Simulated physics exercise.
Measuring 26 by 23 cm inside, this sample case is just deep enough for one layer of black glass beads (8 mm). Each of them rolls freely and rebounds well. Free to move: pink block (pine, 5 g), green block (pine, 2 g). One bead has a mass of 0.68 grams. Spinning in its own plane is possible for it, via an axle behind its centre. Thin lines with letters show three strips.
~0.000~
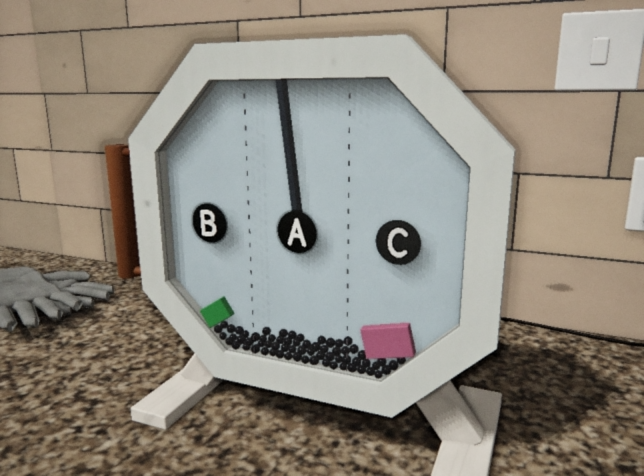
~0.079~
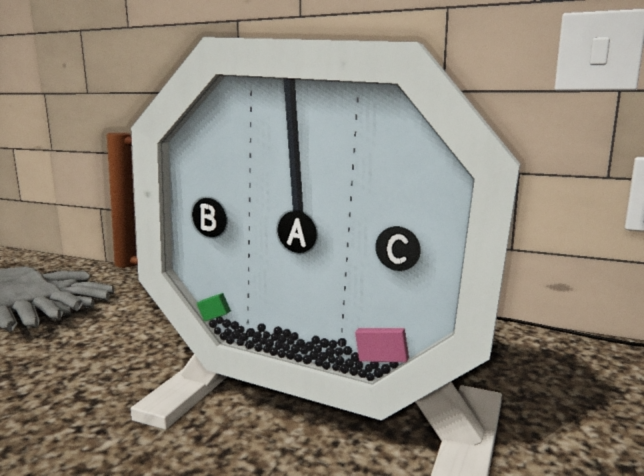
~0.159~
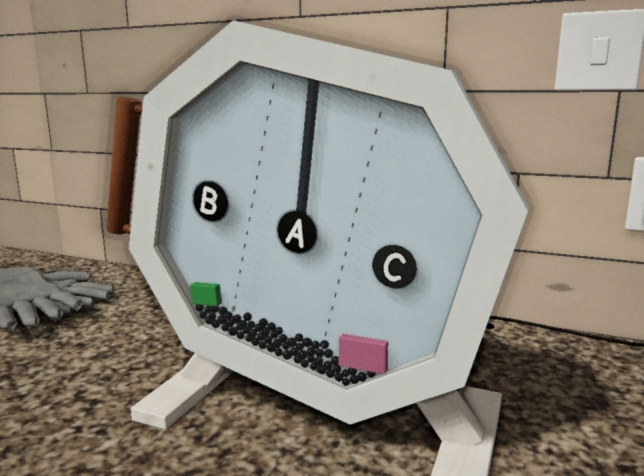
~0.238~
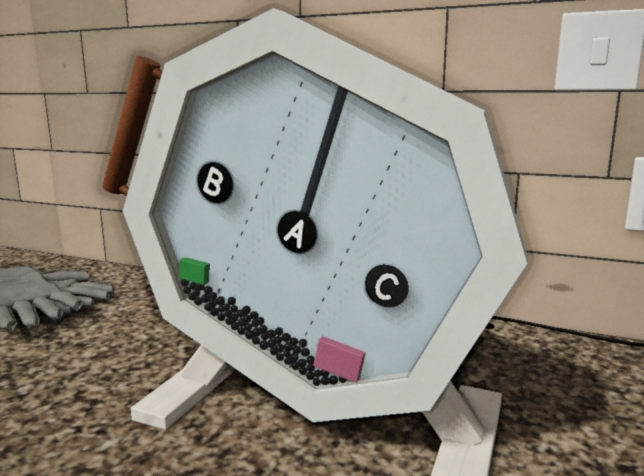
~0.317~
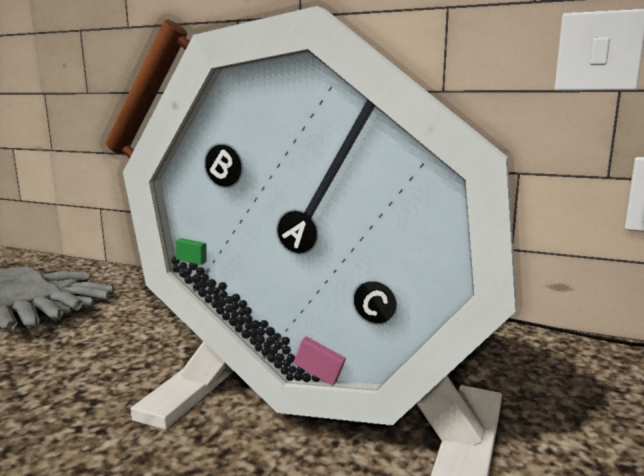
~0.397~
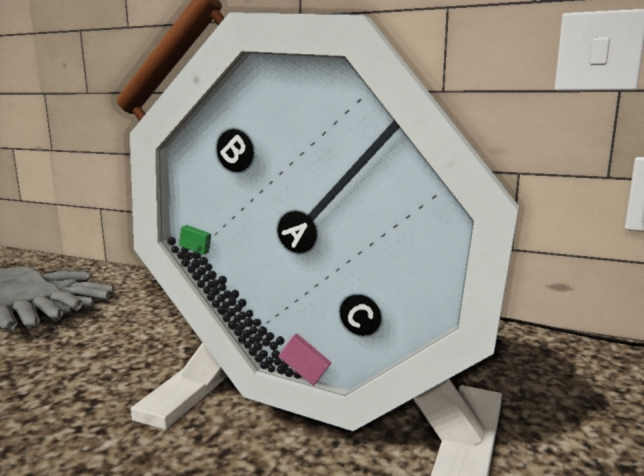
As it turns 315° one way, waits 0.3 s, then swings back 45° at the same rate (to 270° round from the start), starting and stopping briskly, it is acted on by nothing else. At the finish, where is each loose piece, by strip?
Pink block ends in B, green block ends in B.
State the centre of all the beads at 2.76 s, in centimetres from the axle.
Right: About 3 cm; below: About 11 cm.
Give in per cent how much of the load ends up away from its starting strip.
80 per cent.
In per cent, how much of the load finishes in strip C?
Something like 0 per cent finishes there.
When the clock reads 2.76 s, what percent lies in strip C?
It works out at roughly 0 per cent.
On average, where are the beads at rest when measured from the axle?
Some 2 cm right and 11 cm below.
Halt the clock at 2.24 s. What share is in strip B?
Share: Some 20 %.
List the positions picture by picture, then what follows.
The first frame shows level; about 70 beads; beads' middle (302, 349); highest (348, 341); pink block (388, 341) tilted 14°; green block (217, 312) tilted 34°; A (297, 232), B (209, 223), C (398, 243).
The second frame shows turned 3° clockwise; beads' middle (296, 348); highest (278, 331).
The third frame shows turned 13° clockwise; beads' middle (278, 342); highest (215, 309); wall ends (299, 240).
The fourth frame shows turned 25° clockwise; beads' middle (258, 331); highest (185, 282); pink block (339, 359) tilted 11°; green block (194, 271) tilted 7°.
The fifth frame shows turned 37° clockwise; beads' middle (242, 320); highest (176, 261).
The sixth frame shows turned 49° clockwise; beads' middle (234, 312); highest (172, 241); pink block (305, 359) tilted 33°; green block (195, 240) tilted 12°; A (297, 232), B (235, 151), C (360, 315).
By 2.24 s, it has come round 315° clockwise; the beads' middle is 1 cm right of and 3 cm below the centre; A 75 %, B 20 %, C 5 %; pink block in A; green block in A.
By 2.76 s, it has come round 293° clockwise; the beads' middle is 3 cm right of and 11 cm below the centre; A 10 %, B 90 %; pink block in B; green block in B.
By 2.98 s, it has come round 270° clockwise; the beads' middle is 6 cm right of and 10 cm below the centre; B 100 %; pink block in B; green block in B.
All still by 3.8 s, it has come round 270° clockwise; A 0 %, B 100 %, C 0 %; pink block in B; green block in B.
